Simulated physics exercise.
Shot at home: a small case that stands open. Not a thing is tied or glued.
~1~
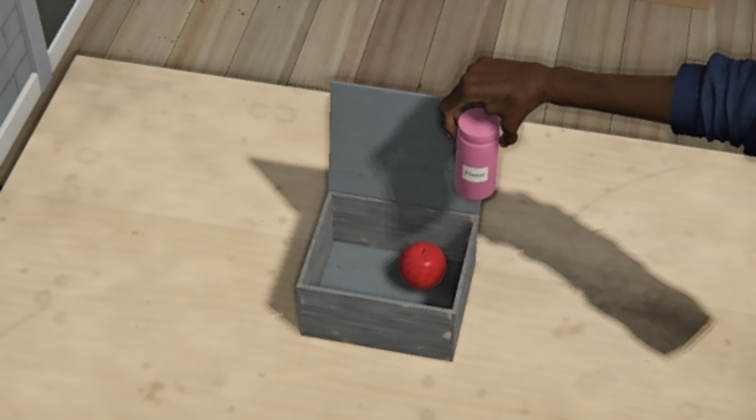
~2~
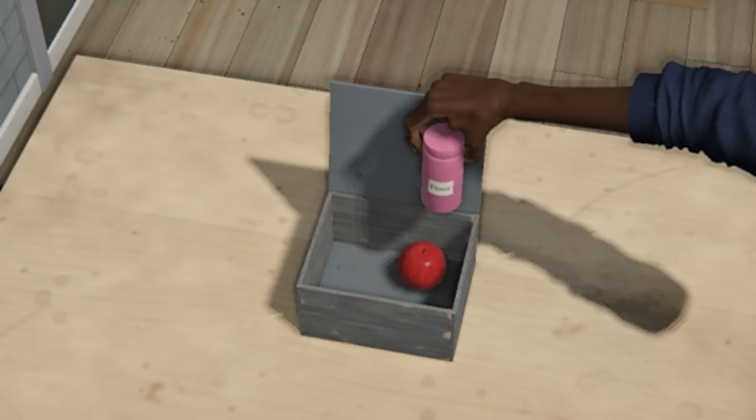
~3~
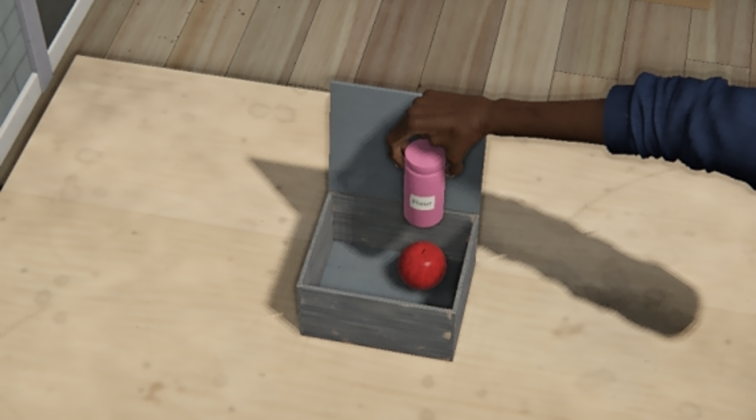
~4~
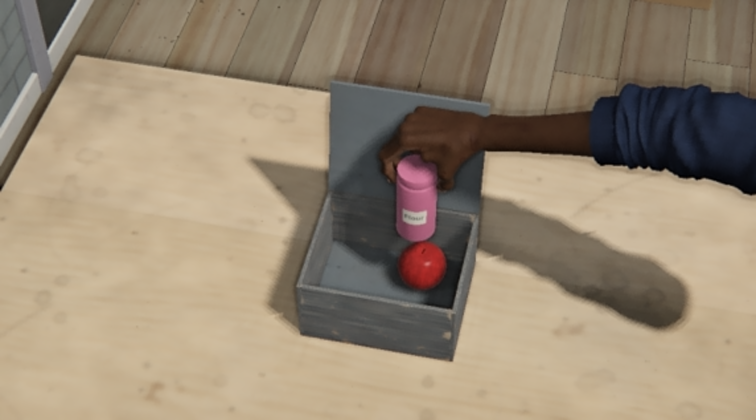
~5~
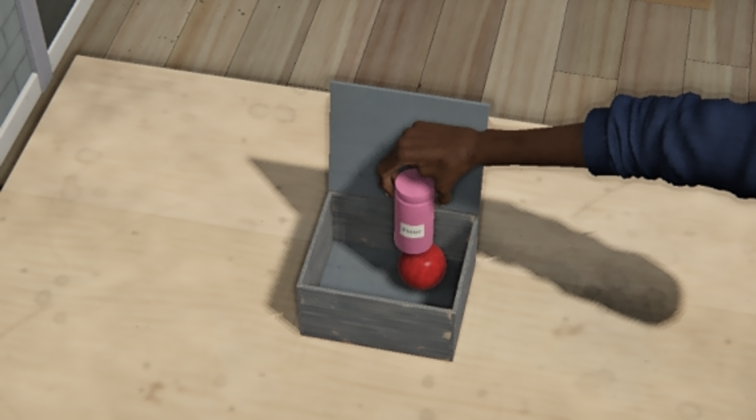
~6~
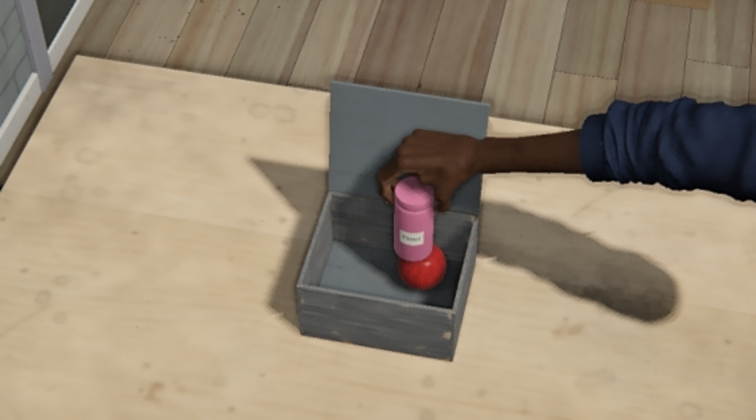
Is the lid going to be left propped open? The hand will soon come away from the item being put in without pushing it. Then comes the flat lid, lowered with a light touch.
No - most likely the lid will land on the rim.
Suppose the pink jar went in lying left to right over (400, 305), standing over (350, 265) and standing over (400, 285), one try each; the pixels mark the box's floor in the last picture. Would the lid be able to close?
With the first placement the lid ends up closed; with the second, it remains open; with the third, it ends up closed.
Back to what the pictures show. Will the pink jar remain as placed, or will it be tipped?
Simply put, the pink jar gets tilted.
Then, 0.50 s later than the last frame, pink jar on its side near (367, 261); red apple moved a little.
Then, 1.50 s later than the last frame, lid 65° above the rim; pink jar on its side near (365, 259); red apple moved a little.
Then, 2.00 s later than the last frame, lid 18° above the rim; pink jar on its side near (365, 259).
When it is over, lid shut; lying over in the box, pink jar; red apple as before. End places, in pixels of the last picture, pink jar near (365, 259).
